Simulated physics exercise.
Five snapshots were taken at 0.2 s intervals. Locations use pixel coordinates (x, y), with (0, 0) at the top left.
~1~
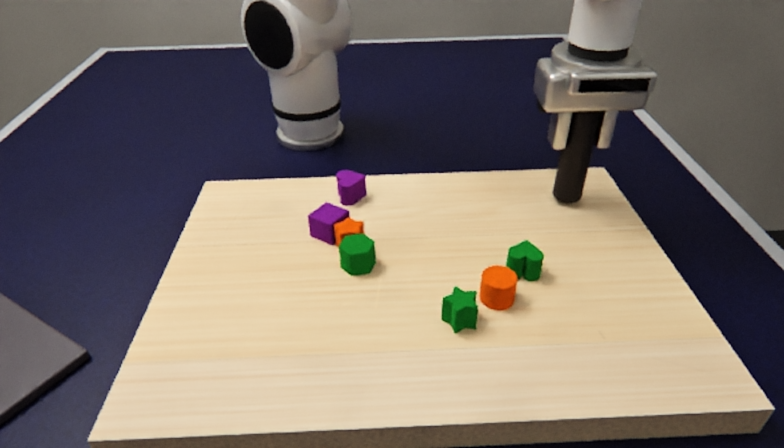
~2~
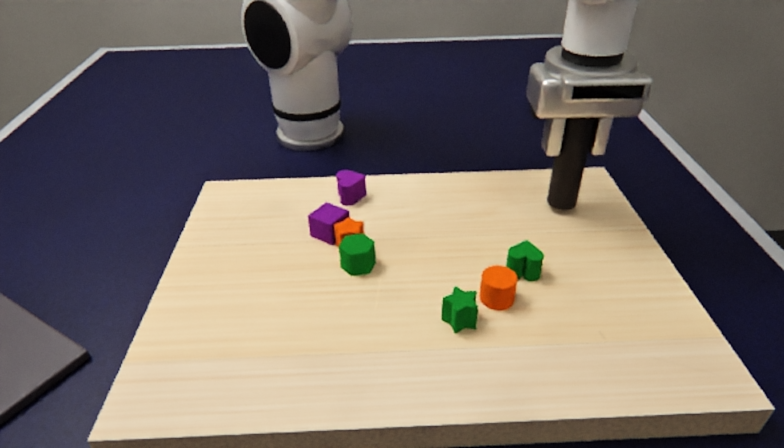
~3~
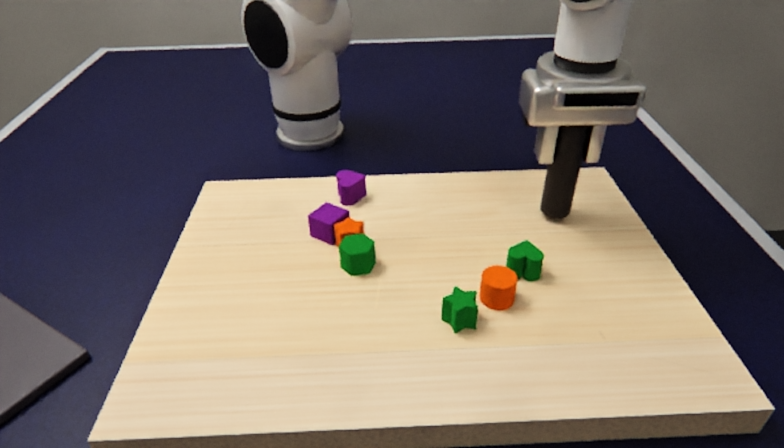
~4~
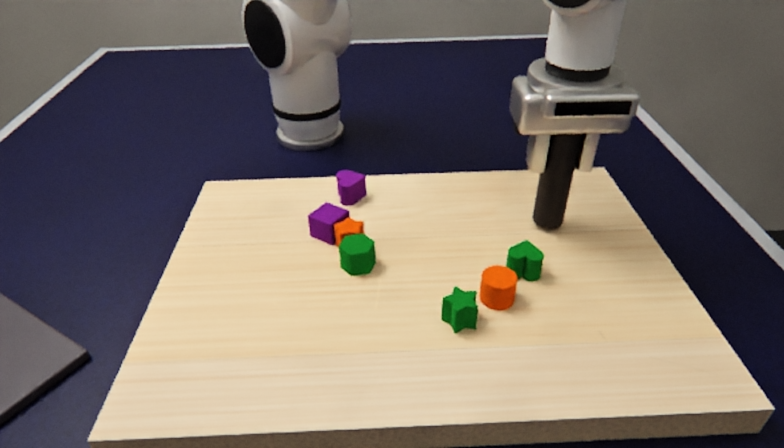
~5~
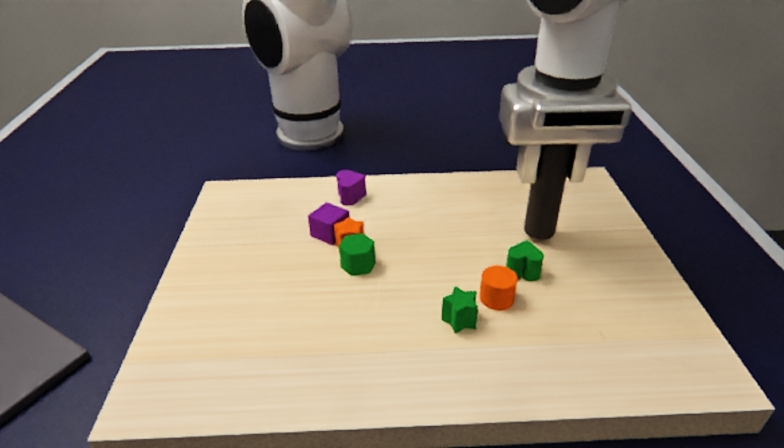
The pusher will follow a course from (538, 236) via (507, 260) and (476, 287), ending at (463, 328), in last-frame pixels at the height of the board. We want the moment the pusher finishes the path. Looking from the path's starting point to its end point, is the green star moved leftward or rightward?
It's pushed left.
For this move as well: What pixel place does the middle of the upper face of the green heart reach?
Its top middle: (524, 265).
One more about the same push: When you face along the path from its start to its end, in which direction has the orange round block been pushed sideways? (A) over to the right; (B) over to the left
B (over to the left)
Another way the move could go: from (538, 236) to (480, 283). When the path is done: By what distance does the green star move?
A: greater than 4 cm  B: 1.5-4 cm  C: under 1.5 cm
That would be C.
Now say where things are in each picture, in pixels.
Lower end of the pusher at (567, 195), tops of blocks, green star at (462, 298), orange round block at (500, 276), green heart at (526, 251), in the first frame.
Pusher at (561, 202), blocks as before, in the second frame.
Pusher at (555, 210), blocks as before, in the third frame.
Pusher at (548, 220), blocks as before, in the fourth frame.
Pusher at (539, 231), green star at (462, 298), orange round block at (500, 276), green heart at (526, 251), in the fifth frame.
On the path given first. One third of the way, pusher at (508, 254); green heart at (525, 260), turned 30° anticlockwise.
Two thirds of the way, pusher at (476, 282); orange round block at (500, 287); green heart at (524, 265), turned 80° anticlockwise.
At the end, pusher at (463, 322); green star at (453, 329); orange round block at (505, 300); green heart at (524, 265), turned 80° anticlockwise.
